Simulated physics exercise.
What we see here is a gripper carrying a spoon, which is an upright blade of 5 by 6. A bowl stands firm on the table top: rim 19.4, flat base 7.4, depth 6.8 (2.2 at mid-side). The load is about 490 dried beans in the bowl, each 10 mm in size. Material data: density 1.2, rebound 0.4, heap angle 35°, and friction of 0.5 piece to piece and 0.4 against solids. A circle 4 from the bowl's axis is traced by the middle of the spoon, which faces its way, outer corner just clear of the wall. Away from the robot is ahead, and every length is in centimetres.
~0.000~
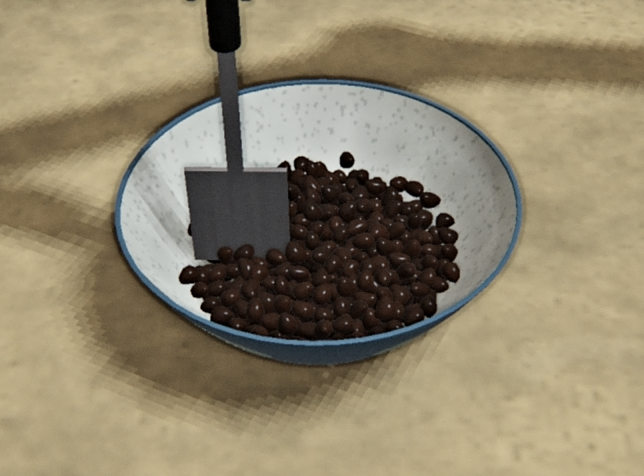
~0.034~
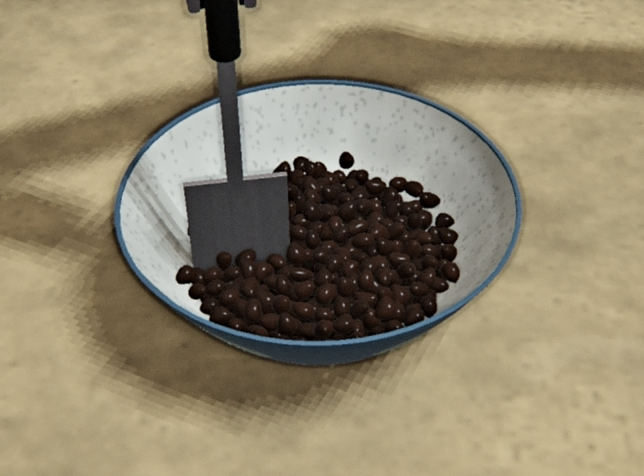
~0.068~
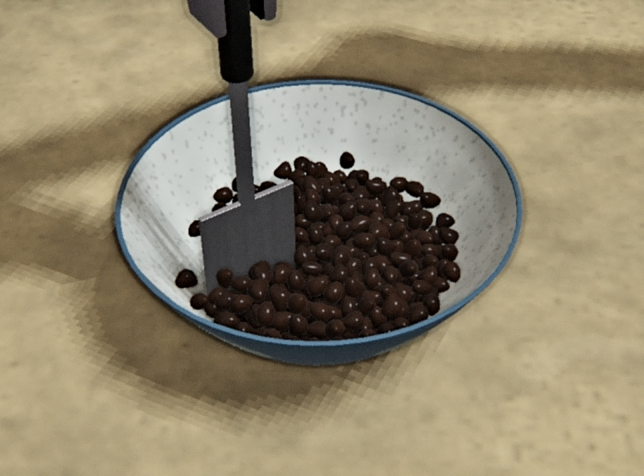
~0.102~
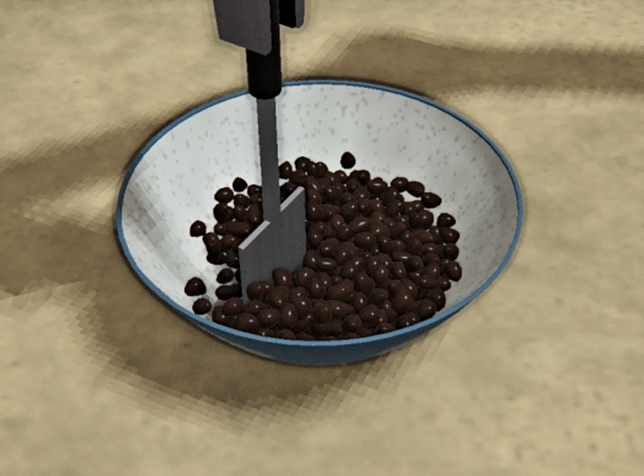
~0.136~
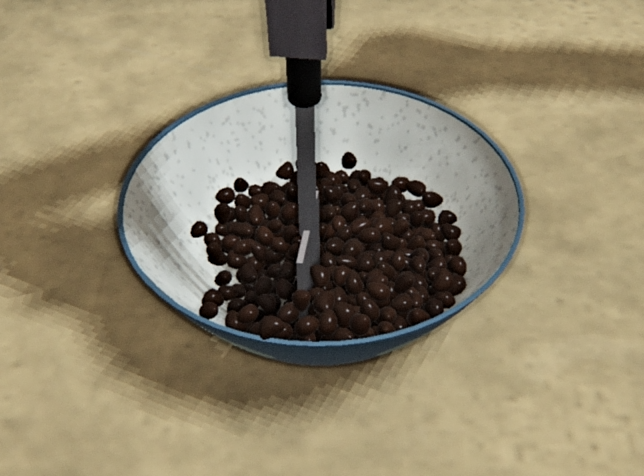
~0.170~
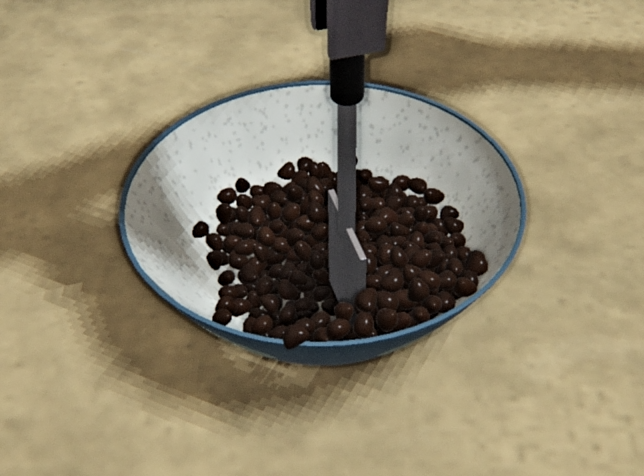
Flat grey blade held by a robot gripper sweeping rightward through dark beans in a speckled white bowl, turning as it goes.
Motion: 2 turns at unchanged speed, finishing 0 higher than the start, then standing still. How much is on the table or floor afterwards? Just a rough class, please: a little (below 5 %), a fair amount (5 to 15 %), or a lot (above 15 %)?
A lot.
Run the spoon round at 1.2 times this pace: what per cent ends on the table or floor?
Roughly 30 per cent.
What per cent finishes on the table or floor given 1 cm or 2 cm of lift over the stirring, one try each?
Some 15 and 10 per cent.
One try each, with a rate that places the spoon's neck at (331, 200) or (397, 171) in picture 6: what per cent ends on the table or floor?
Close to 15 and 40 in a hundred.
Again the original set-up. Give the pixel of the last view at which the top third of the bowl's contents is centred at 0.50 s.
Look near (196, 215) for its middle.
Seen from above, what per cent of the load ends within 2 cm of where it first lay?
Roughly 10 per cent.
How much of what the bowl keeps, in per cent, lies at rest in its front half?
60 %.
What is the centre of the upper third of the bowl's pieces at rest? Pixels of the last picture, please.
(229, 269).
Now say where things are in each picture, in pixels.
The first picture shows the spoon neck at (233, 144), 0° round; upper third of the load around (333, 250), from x 190 to 450, top at y 160; 494 in the bowl.
The second picture shows the spoon neck at (233, 154), 10° round; upper third of the load around (329, 251), from x 185 to 450, top at y 160.
The third picture shows the spoon neck at (245, 175), 35° round; upper third of the load around (324, 268), from x 185 to 450, top at y 160.
The fourth picture shows the spoon neck at (271, 192), 59° round; upper third of the load around (331, 276), from x 195 to 455, top at y 160.
The fifth picture shows the spoon neck at (307, 200), 84° round; upper third of the load around (354, 280), from x 200 to 455, top at y 160.
The sixth picture shows the spoon neck at (347, 198), 108° round; upper third of the load around (390, 267), from x 200 to 480, top at y 160; 494 in the bowl.
After 0.50 s, 347° round, highest piece 9 above the table; 432 in the bowl, 44 on the table or floor, 18 in flight or on the tool.
After 0.83 s, 226° round, highest piece 9 above the table; 405 in the bowl, 84 on the table or floor, 5 in flight or on the tool.
After 1.20 s, 0° round, highest piece 7 above the table; 381 in the bowl, 113 on the table or floor.
After 1.90 s, 0° round, highest piece 7 above the table; 381 in the bowl, 113 on the table or floor.
In the end, 381 in the bowl, 113 on the table or floor. That is 23 % on the table or floor.
